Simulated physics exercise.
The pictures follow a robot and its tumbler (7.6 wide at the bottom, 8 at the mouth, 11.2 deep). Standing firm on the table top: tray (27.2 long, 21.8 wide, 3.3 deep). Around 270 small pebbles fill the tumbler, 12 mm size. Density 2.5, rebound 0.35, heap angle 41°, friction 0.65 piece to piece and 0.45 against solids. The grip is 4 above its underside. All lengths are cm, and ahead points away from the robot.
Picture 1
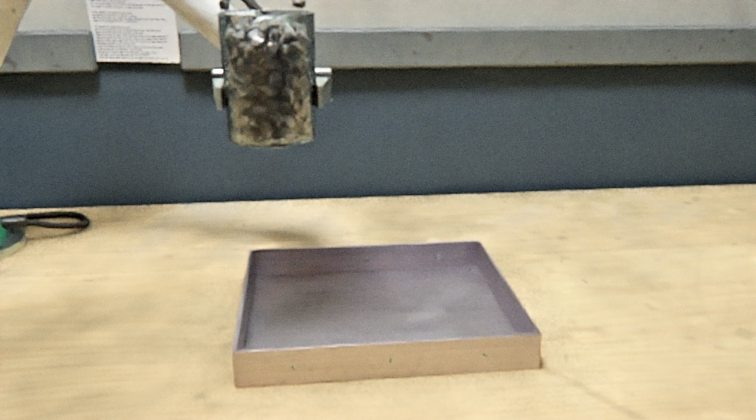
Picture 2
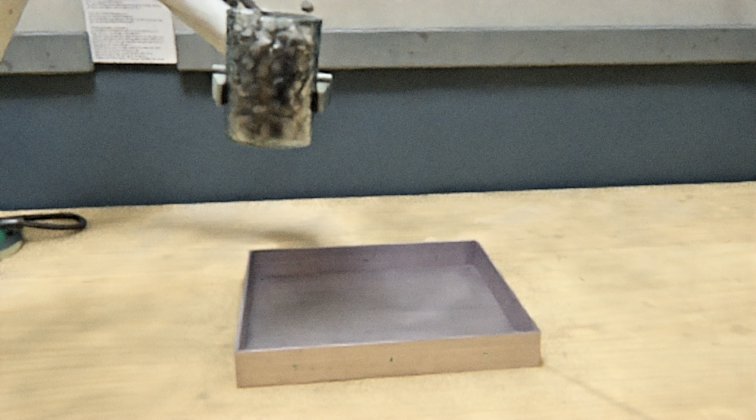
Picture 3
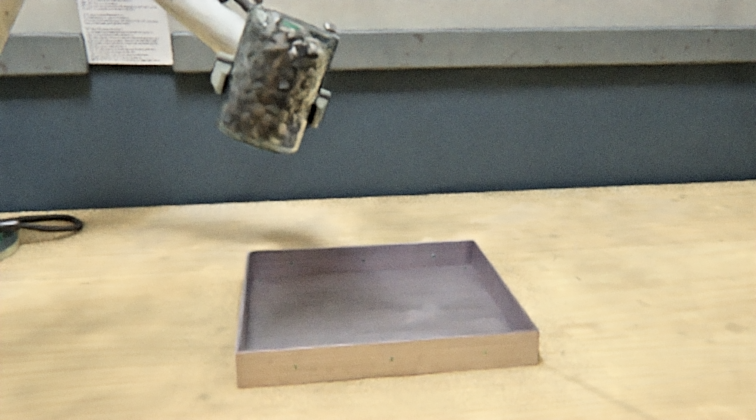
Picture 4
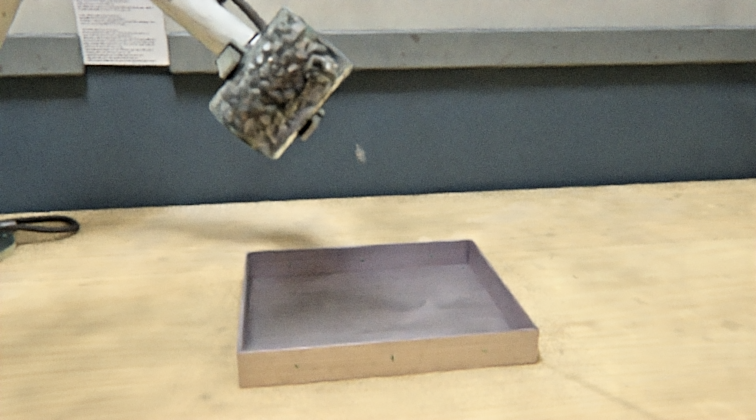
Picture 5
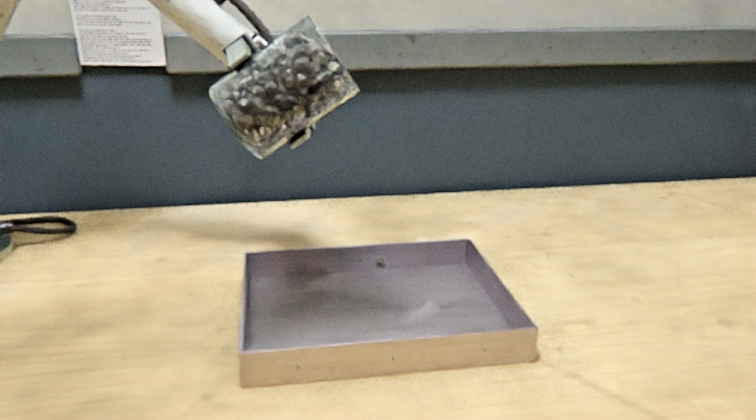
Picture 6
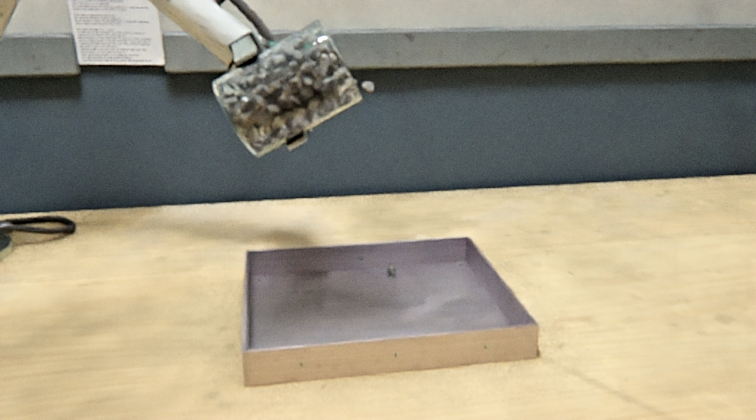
On a wooden table top, a robot arm held a tumbler full of small pebbles above a shallow square tray and tilted it steeply to the right, and a single pebble dropped into the tray.
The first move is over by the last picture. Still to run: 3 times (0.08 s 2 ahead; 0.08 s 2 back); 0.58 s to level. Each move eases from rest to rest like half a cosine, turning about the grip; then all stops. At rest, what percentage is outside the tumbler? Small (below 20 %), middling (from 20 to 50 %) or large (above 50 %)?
Answer: Small; below 20 % of the small pebbles finish outside the tumbler.
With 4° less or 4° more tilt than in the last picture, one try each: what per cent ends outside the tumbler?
About 10 and 20 per cent.
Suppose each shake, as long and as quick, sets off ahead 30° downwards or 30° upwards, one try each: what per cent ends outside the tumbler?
About 5 and 25 per cent.
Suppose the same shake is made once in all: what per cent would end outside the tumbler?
It would be near 5 per cent.
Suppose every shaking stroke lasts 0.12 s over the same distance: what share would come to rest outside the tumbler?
In that case some 5 per cent.
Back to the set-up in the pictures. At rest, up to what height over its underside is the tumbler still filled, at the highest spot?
Some 11.5 cm.
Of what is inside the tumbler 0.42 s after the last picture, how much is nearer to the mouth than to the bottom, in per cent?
Roughly 50 per cent.
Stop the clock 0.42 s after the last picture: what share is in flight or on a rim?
Some 2 per cent.
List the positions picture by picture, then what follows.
The first frame shows tumbler middle at (270, 78), level; upper third of the load around (268, 44), from x 225 to 305, top at y 5; 273 in the tumbler.
The second frame shows tumbler middle at (272, 79), tilted 6° forward; upper third of the load around (273, 45), from x 235 to 310, top at y 0.
The third frame shows tumbler middle at (275, 82), tilted 21° forward; upper third of the load around (282, 51), from x 230 to 330, top at y 0; 272 in the tumbler, 1 in flight or on a rim.
The fourth frame shows tumbler middle at (281, 86), tilted 41° forward; upper third of the load around (289, 58), from x 230 to 360, top at y 20; 272 in the tumbler, 1 in flight or on a rim.
The fifth frame shows tumbler middle at (284, 90), tilted 56° forward; upper third of the load around (295, 67), from x 225 to 380, top at y 35; 272 in the tumbler, 1 in the tray.
The sixth frame shows tumbler middle at (287, 91), tilted 62° forward; upper third of the load around (295, 73), from x 230 to 390, top at y 45; 272 in the tumbler, 1 in the tray.
Then, 0.42 s later, tilted 62° forward, highest piece 28 above the table; 251 in the tumbler, 16 in the tray, 6 in flight or on a rim.
Then, 0.85 s later, tilted 18° forward, highest piece 30 above the table; 243 in the tumbler, 29 in the tray, 1 in flight or on a rim.
Then, 1.26 s later, level, highest piece 31 above the table; 243 in the tumbler, 30 in the tray.
Then, 2.31 s later, level, highest piece 31 above the table; 243 in the tumbler, 30 in the tray.
At rest, 243 in the tumbler, 30 in the tray. That is 11 % outside the tumbler.
